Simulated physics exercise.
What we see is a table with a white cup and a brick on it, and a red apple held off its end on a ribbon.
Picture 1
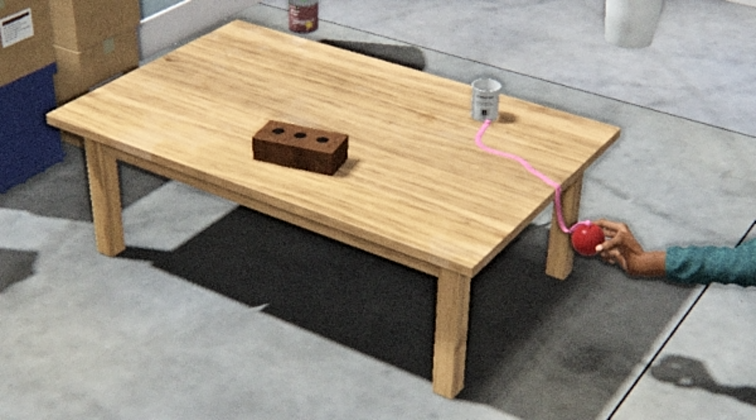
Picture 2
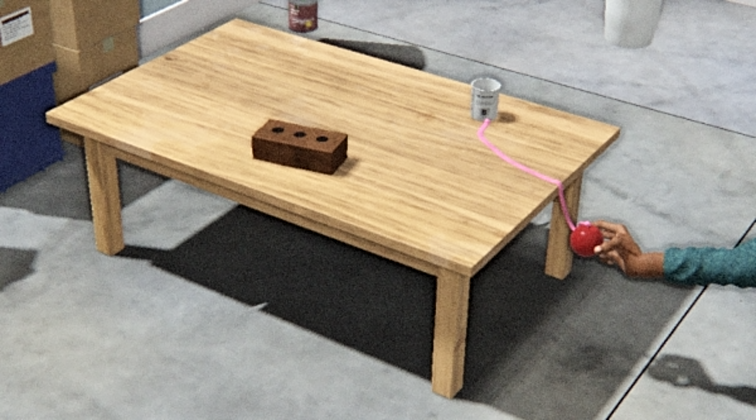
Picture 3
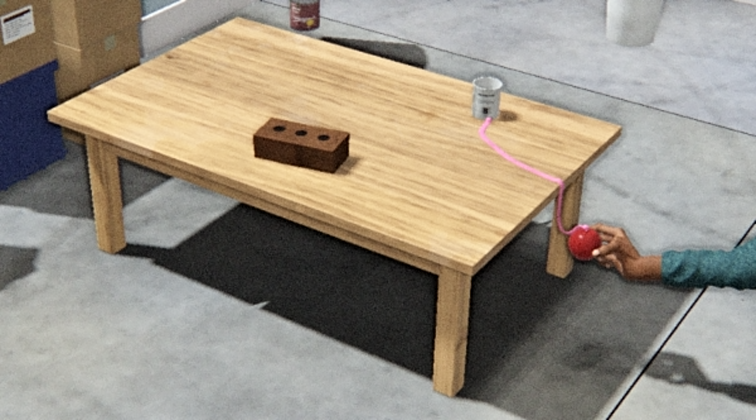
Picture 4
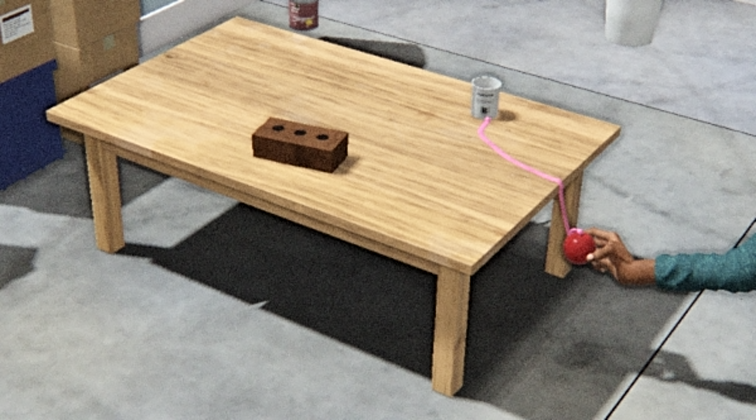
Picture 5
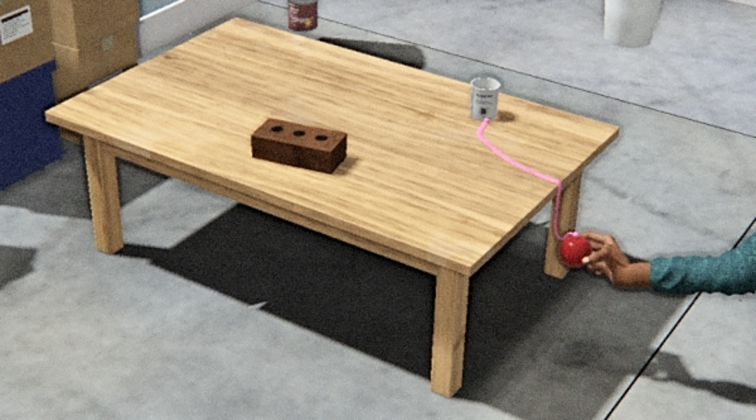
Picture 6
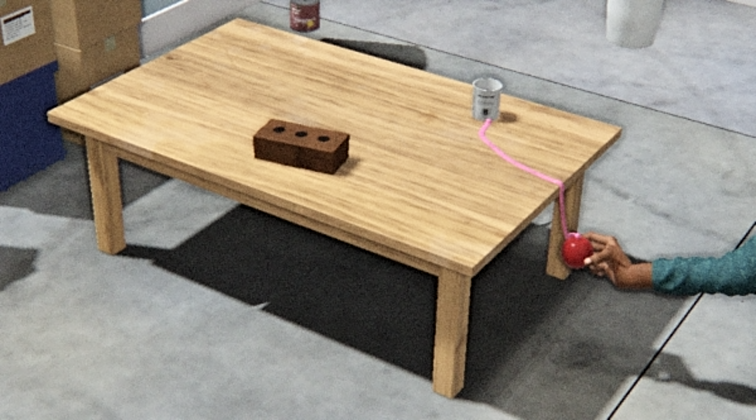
A hand in a teal sleeve reaches in from the right beside a light wooden table on a grey concrete floor, seen from above at an angle. It holds a round red apple just off the table's right end, joined by a pink ribbon to a small whitish cup near the far right corner, with a dark reddish-brown brick near the middle. The hand lowers the apple slightly and shifts it a little left, the ribbon moving with it, while the cup and brick stay in place.
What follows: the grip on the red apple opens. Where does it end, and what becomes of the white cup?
Outcome: The red apple drops all the way and the white cup is dragged off.
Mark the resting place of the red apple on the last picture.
Its middle is at (559, 326).
Then, 0.50 s past the final frame, apple on the floor near (561, 335); brick still; cup tugged along near (607, 203).
Then, 0.86 s past the final frame, apple on the floor near (559, 327); brick still; cup down on the floor.
When it is over, apple on the floor near (558, 326); brick still; cup down on the floor. The red apple reaches the floor and the white cup gets pulled over the edge.
